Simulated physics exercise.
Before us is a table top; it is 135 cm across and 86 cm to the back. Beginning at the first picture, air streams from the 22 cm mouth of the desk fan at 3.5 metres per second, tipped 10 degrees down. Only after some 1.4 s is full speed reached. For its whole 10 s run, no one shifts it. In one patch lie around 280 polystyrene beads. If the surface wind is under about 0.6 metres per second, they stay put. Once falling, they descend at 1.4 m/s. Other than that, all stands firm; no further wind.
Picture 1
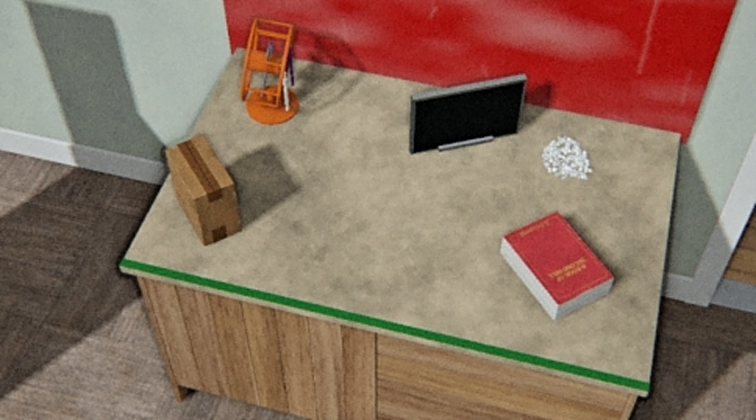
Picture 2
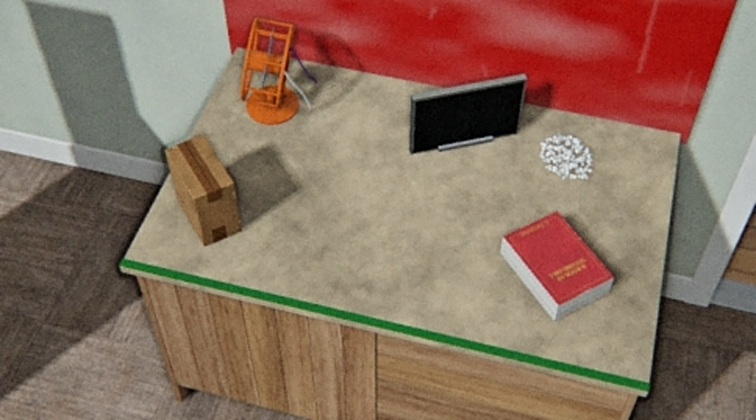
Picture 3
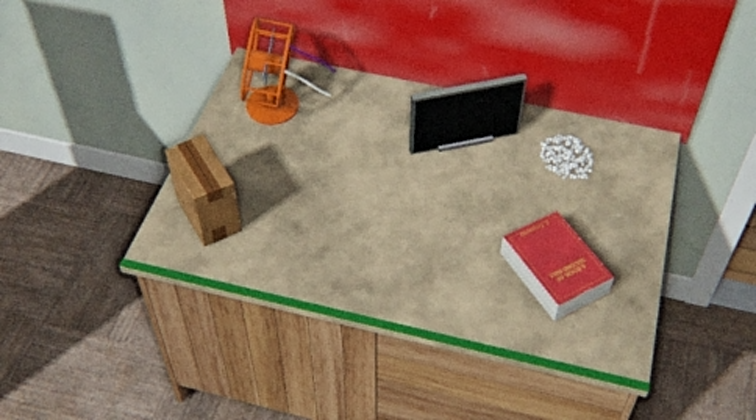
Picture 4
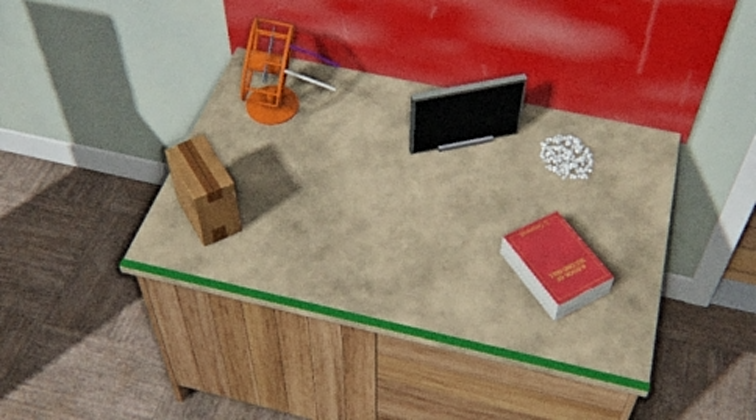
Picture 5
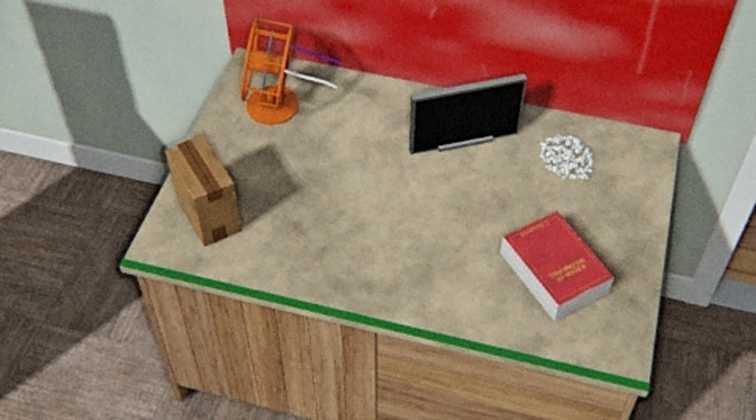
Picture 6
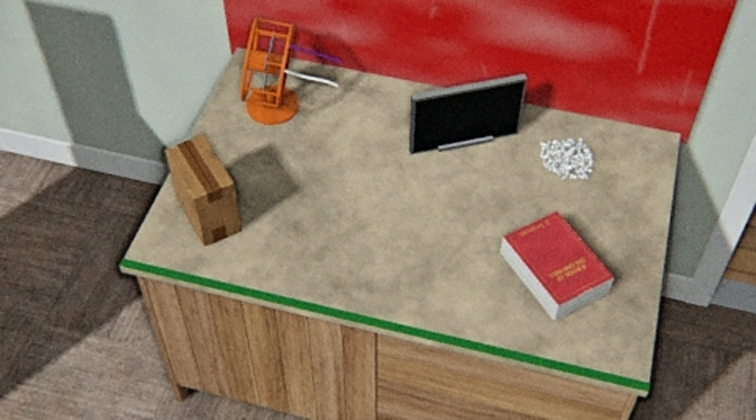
A mottled beige table top with a green front edge and wooden panels below stands before a red wall panel, seen from above by a still camera. An orange desk fan sits at back left, a brown box at left, a dark-screened laptop at back centre, white beads to its right and a red book at front right. Purple and white streamers at the fan lift and stretch rightward, fluttering, while the beads barely shift.
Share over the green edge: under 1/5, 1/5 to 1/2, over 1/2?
Short of a fifth.
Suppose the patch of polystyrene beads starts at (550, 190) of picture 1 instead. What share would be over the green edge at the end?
In that case I'd expect around 0 percent.
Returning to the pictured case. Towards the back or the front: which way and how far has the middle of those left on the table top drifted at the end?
Forward, some 5 cm.
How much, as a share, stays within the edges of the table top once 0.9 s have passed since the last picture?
About 80 % remain.
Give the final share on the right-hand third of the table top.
40 %.
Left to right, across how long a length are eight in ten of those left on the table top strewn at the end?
I'd say close to 10 cm.
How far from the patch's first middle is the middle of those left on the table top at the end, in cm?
That comes to some 5 centimetres.
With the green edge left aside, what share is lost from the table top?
I would say close to 60 %.
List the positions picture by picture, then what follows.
The middle of the polystyrene beads is near (569, 157), none has stirred yet and the mouth of the desk fan is at (268, 63), in the first picture.
The middle of the polystyrene beads is near (569, 155), none has stirred yet and the green edge is centred on (372, 326), in the second picture.
The middle of the polystyrene beads is near (569, 155), none has stirred yet, the top of a laptop is at (469, 86) and the top of a book is at (558, 257), in the third picture.
The middle of the polystyrene beads is near (569, 155) and none has stirred yet, in the fourth picture.
The middle of the polystyrene beads is near (569, 155) and none has stirred yet, in the fifth picture.
The middle of the polystyrene beads is near (569, 159), the farthest in sight from the desk fan is at (590, 171) and about 10 % have left their places, in the sixth picture.
Then, 0.9 s after the last picture, 62 % are on the move or not yet settled, 0 % are over the green edge; the middle of those still in play is near (571, 159).
Then, 2.1 s after the last picture, 44 % are on the move or not yet settled, 0 % are over the green edge; the middle of those still in play is near (567, 156).
Then, 4.4 s after the last picture, 26 % are on the move or not yet settled, 0 % are over the green edge; the middle of those still in play is near (559, 164).
Then, 8.9 s after the last picture, at the end, 0 % are over the green edge; the middle of those still in play is near (561, 167).
